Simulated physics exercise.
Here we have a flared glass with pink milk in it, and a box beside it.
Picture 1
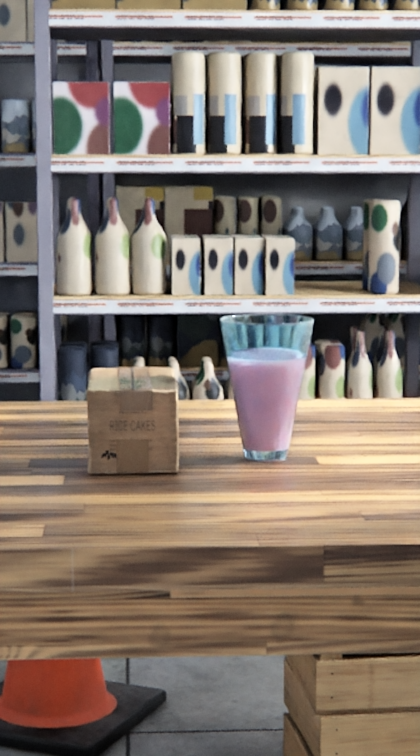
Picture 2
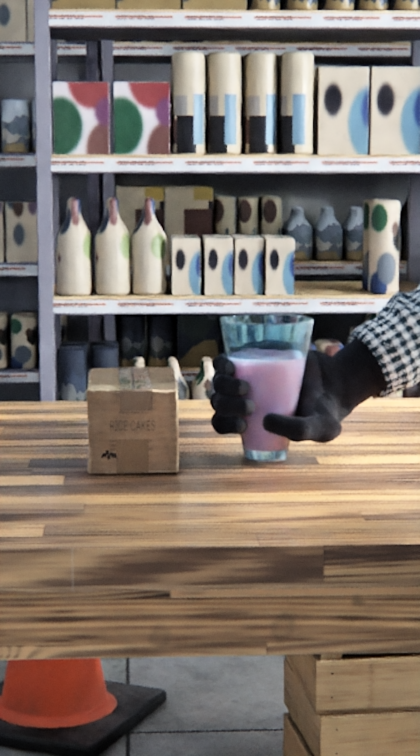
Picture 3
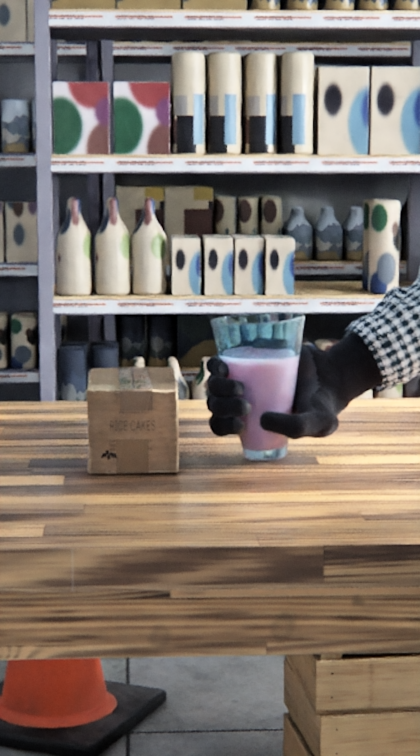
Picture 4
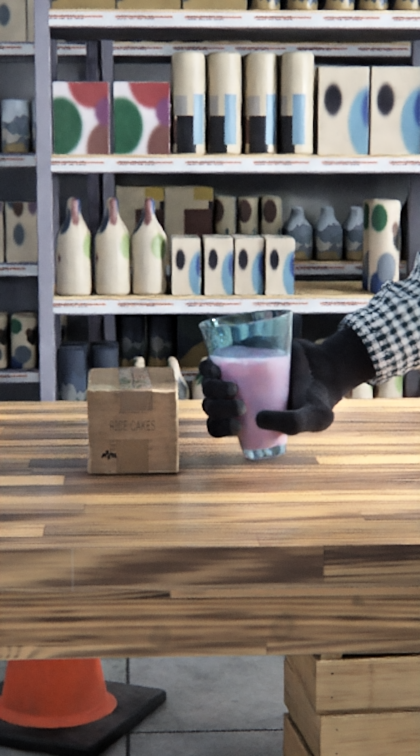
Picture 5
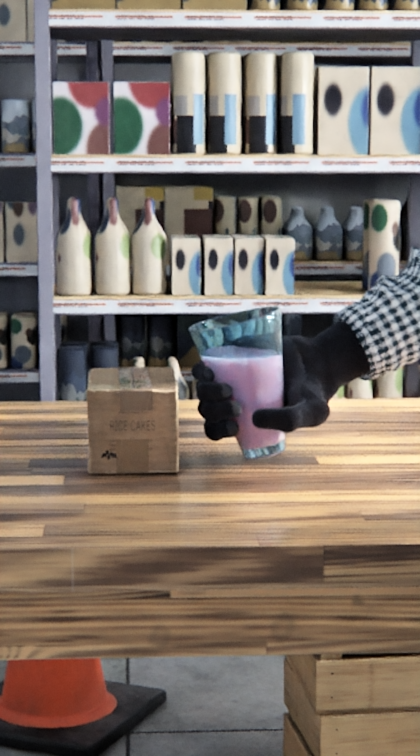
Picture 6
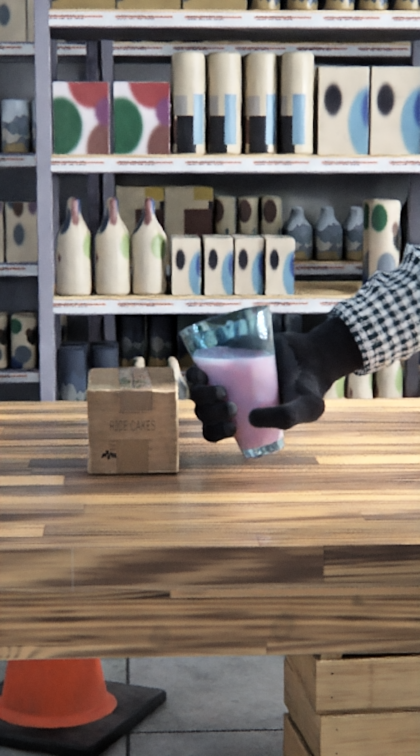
A black-gloved hand grasps the glass of pink milk and tilts it left beside the box.
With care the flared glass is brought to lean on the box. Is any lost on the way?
The flared glass keeps it all in.
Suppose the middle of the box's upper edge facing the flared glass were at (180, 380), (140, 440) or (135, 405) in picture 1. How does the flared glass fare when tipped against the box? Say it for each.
One after the other: Is safe, wets the top, spills.
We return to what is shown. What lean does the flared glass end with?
Some 30 degrees.
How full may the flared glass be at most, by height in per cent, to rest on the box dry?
Roughly 85 per cent.
Next, the flared glass leans by about 25°; its rim is dry.
Finally, the flared glass leans by about 30°, against the box; its rim is dry.
